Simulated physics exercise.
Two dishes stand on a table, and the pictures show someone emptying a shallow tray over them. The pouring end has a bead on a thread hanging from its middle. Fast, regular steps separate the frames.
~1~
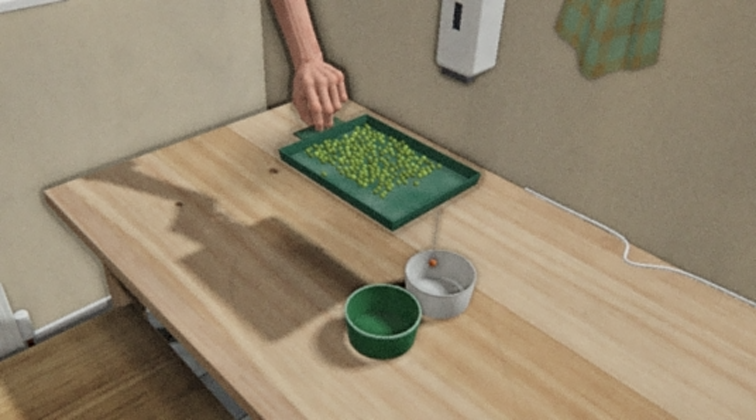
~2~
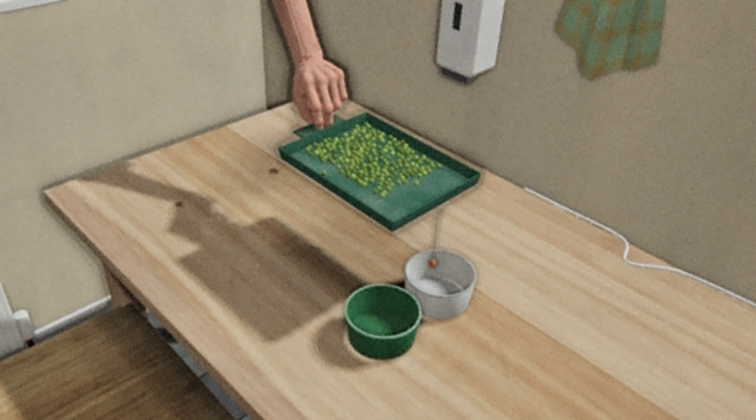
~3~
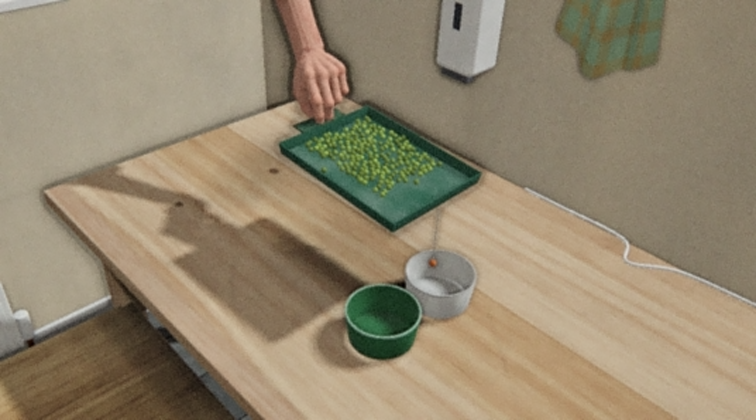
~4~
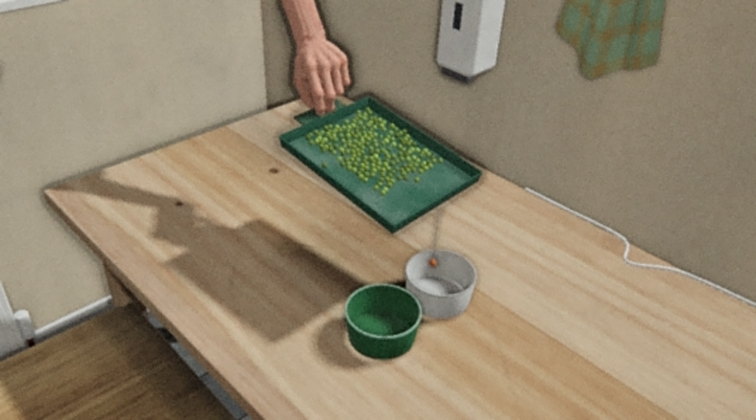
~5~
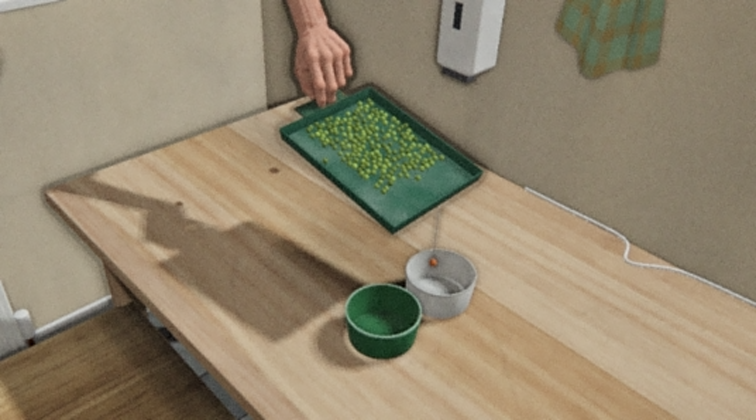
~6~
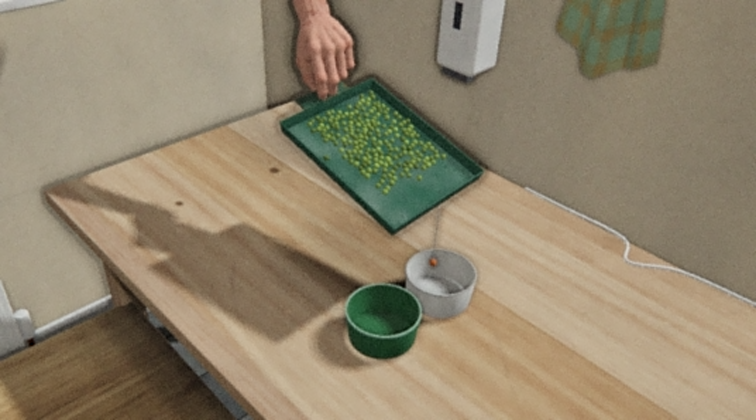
At the start, a hand grips the far end of a green tray of small green pieces, held above a wooden table beyond a green dish and a white dish. The hand then steadily raises that end, steepening the tray, and its near edge tilts slightly down at the left while the pieces stay bunched together.
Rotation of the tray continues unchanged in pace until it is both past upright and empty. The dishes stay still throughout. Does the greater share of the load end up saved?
The bulk is caught.
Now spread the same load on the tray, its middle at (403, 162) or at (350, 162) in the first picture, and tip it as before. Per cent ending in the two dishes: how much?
First case: Around 70 %; second case: Around 80 %.
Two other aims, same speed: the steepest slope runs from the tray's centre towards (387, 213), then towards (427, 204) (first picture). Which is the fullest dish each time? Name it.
The left-side dish first and The right-side dish second.
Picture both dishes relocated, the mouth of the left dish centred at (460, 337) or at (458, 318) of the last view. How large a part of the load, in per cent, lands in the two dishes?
First some 10, then 10 per cent.
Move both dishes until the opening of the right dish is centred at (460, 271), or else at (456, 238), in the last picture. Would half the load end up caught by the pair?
Beyond half, then short of half.
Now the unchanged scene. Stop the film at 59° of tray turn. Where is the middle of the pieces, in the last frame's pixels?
Roughly (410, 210).
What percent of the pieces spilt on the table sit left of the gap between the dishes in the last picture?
Near 10 per cent.
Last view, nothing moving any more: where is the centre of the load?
Near pixel (394, 331).
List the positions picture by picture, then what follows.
Corners of the pouring end at (393, 220) and (479, 173), level; middle of the load at (370, 159), dried peas; left dish at (409, 341); right dish at (466, 300); bead on its thread at (432, 263), in the first frame.
Corners of the pouring end at (393, 221) and (479, 173), level; middle of the load at (369, 158), in the second frame.
Corners of the pouring end at (394, 222) and (479, 173), tipped barely, lowest at the left corner; middle of the load at (370, 154), in the third frame.
Corners of the pouring end at (394, 223) and (480, 172), tipped a little, lowest at the left corner; middle of the load at (371, 149), in the fourth frame.
Corners of the pouring end at (394, 225) and (481, 171), tipped a little, lowest at the left corner; middle of the load at (372, 143), in the fifth frame.
Corners of the pouring end at (394, 227) and (482, 170), tipped clearly, lowest at the left corner; middle of the load at (373, 140); left dish at (409, 341); right dish at (466, 300), in the sixth frame.
Soon, tray tipped steeply; most on the tray; a stray few in the left dish; a stray few outside both; a small part in the air.
A while on, tray tipped right over; about half on the tray; about a quarter in the left dish; a stray few in the right dish; a small part outside both; about a quarter in the air.
Towards the end, tray tipped past a quarter turn; most in the left dish; a small part in the right dish; about a quarter outside both.
Finally, tray tipped past a quarter turn; about two thirds in the left dish; a small part in the right dish; about a quarter outside both.
